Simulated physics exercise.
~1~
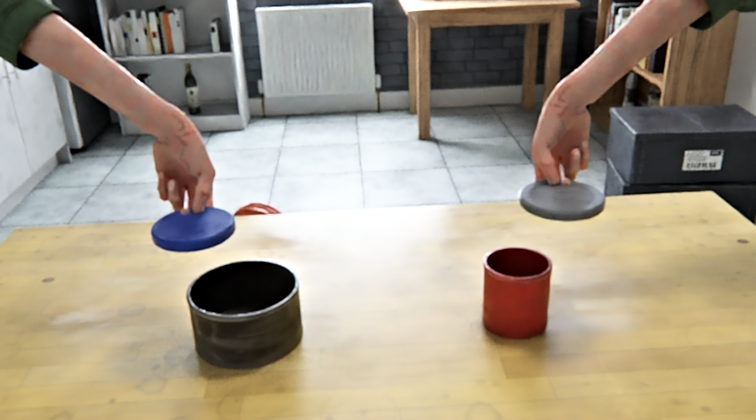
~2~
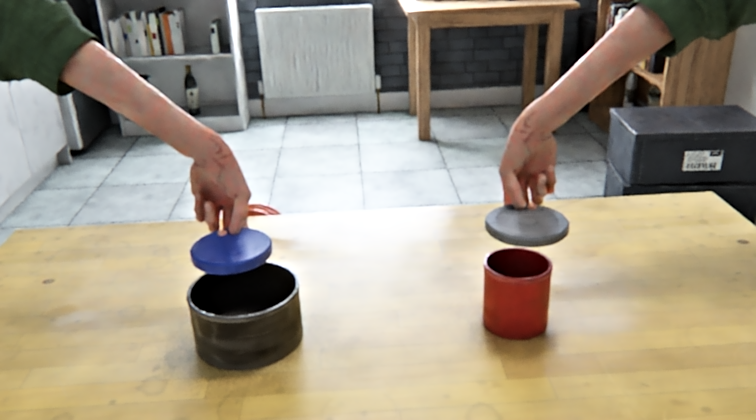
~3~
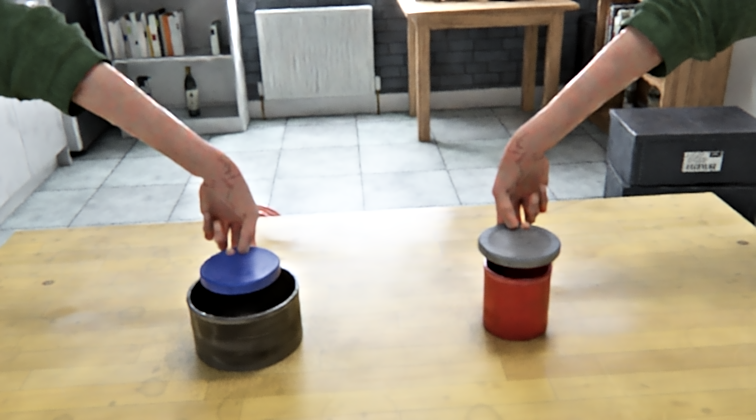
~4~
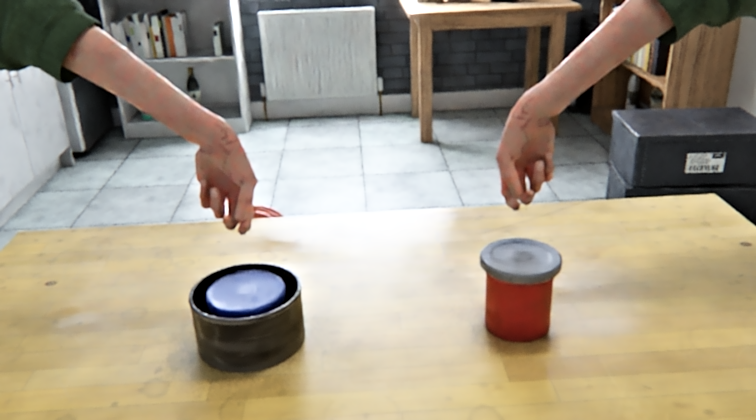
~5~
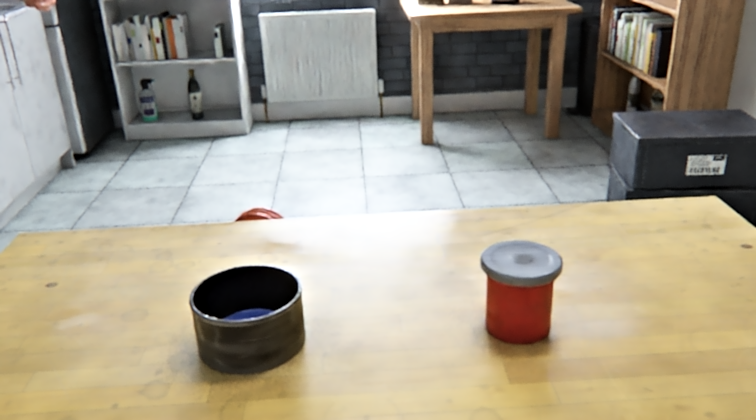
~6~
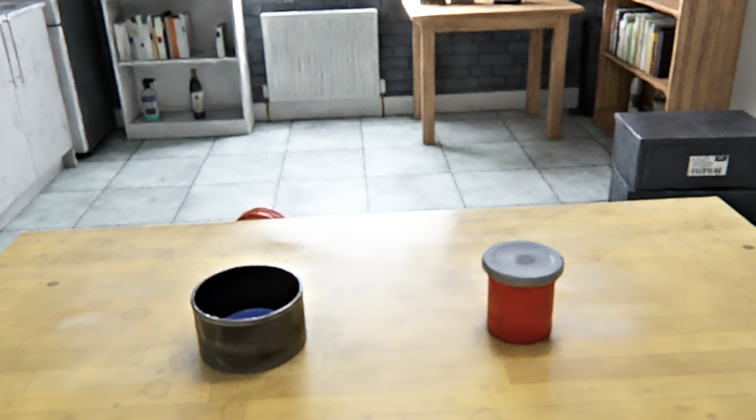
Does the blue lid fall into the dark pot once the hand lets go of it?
Yes, the blue lid drops down inside the dark pot, while the grey disc stays on the rim of the red jar.
Two hands lowered a blue lid over a wide dark pot and a grey disc over a red jar, then let go and pulled away. The blue lid dropped inside the pot, while the grey disc stayed resting on the jar's rim.
